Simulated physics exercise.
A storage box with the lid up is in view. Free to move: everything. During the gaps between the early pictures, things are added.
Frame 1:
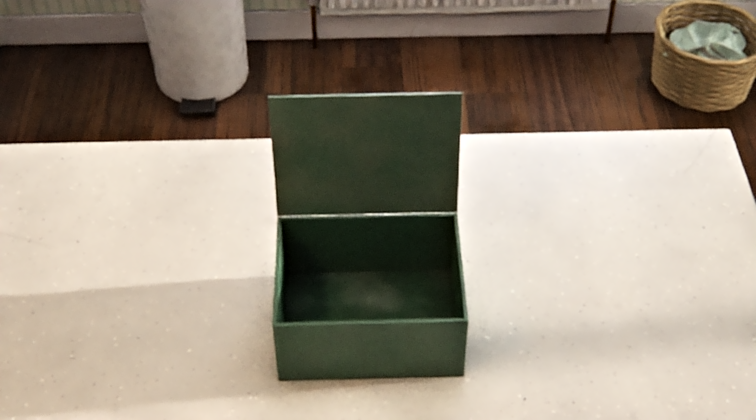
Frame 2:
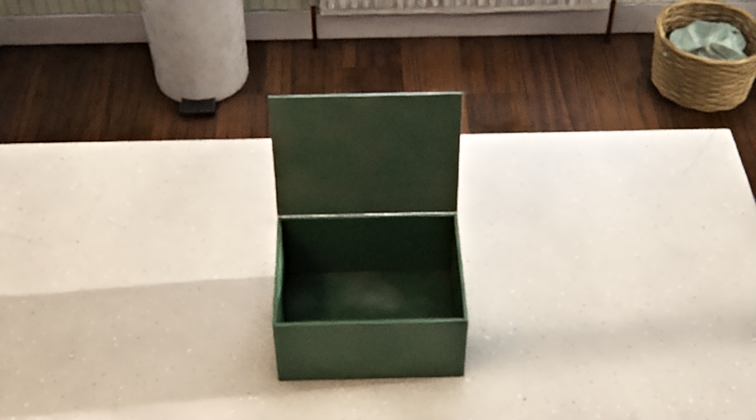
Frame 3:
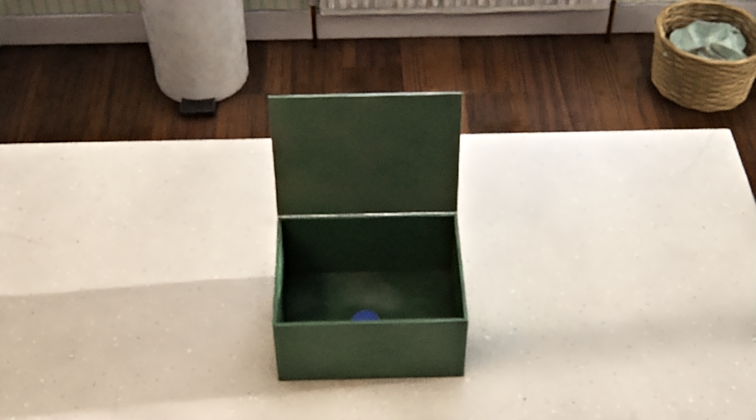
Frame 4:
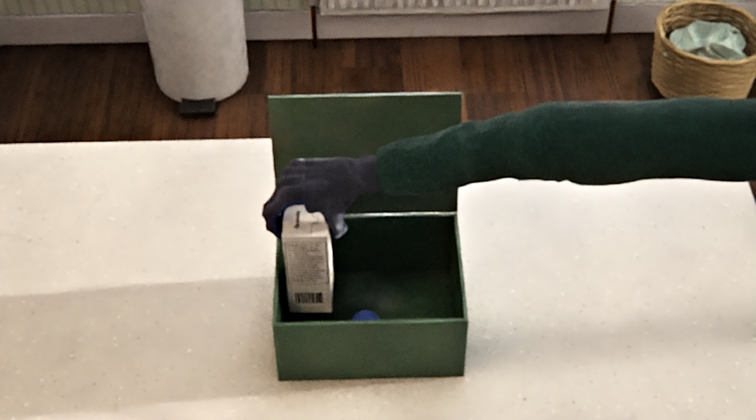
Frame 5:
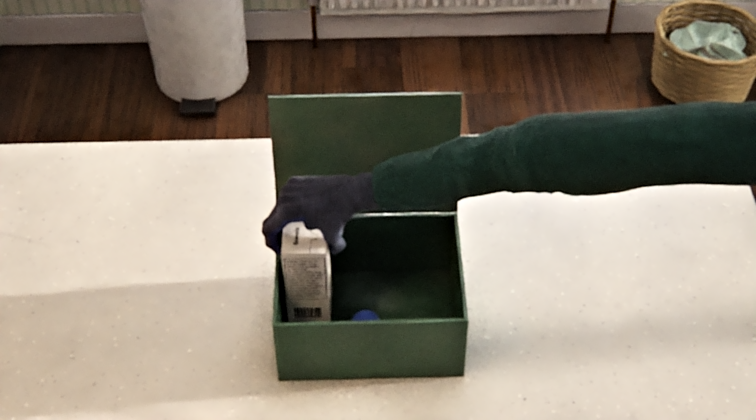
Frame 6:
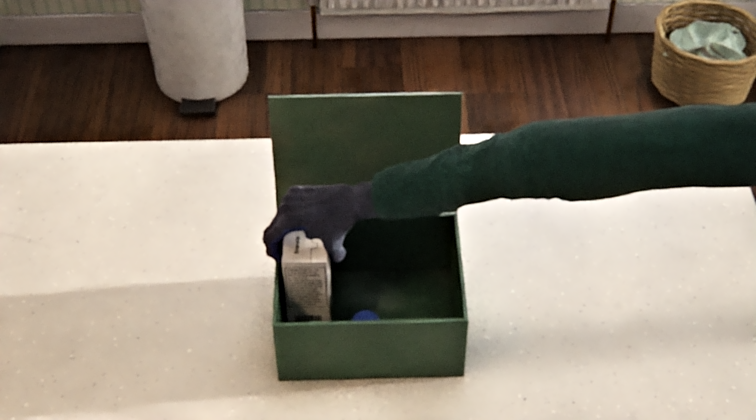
On a pale countertop, an open green box sat empty until a small blue object appeared inside, and then a dark-gloved hand in a green sleeve lowered a white carton into its left side.
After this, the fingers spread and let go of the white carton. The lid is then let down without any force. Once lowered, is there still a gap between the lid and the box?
The lid fails to lower completely.
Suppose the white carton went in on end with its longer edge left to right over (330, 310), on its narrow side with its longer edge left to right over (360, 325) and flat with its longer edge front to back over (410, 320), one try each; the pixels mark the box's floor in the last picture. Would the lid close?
Going through the three tries, the lid hangs open, then settles all the way, then settles all the way.
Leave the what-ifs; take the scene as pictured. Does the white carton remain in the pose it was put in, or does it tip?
Looking at the last picture, it is left as set.
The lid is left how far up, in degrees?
Around 35 degrees.
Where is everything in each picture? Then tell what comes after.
The last thing is not in view yet, in the first picture.
The last thing is not in view yet, in the second picture.
The last thing is not in view yet, in the third picture.
On its way; white carton (309, 259), in the fourth picture.
On its way; white carton (308, 275), in the fifth picture.
Put in, still held; white carton (308, 283), in the sixth picture.
Then, 1.30 s past the last view, lid 78° above the rim.
Then, 1.70 s past the last view, lid 52° above the rim.
Finally, lid 35° above the rim; both still in place. Final places as the last picture's camera would see them, white carton near (308, 283).
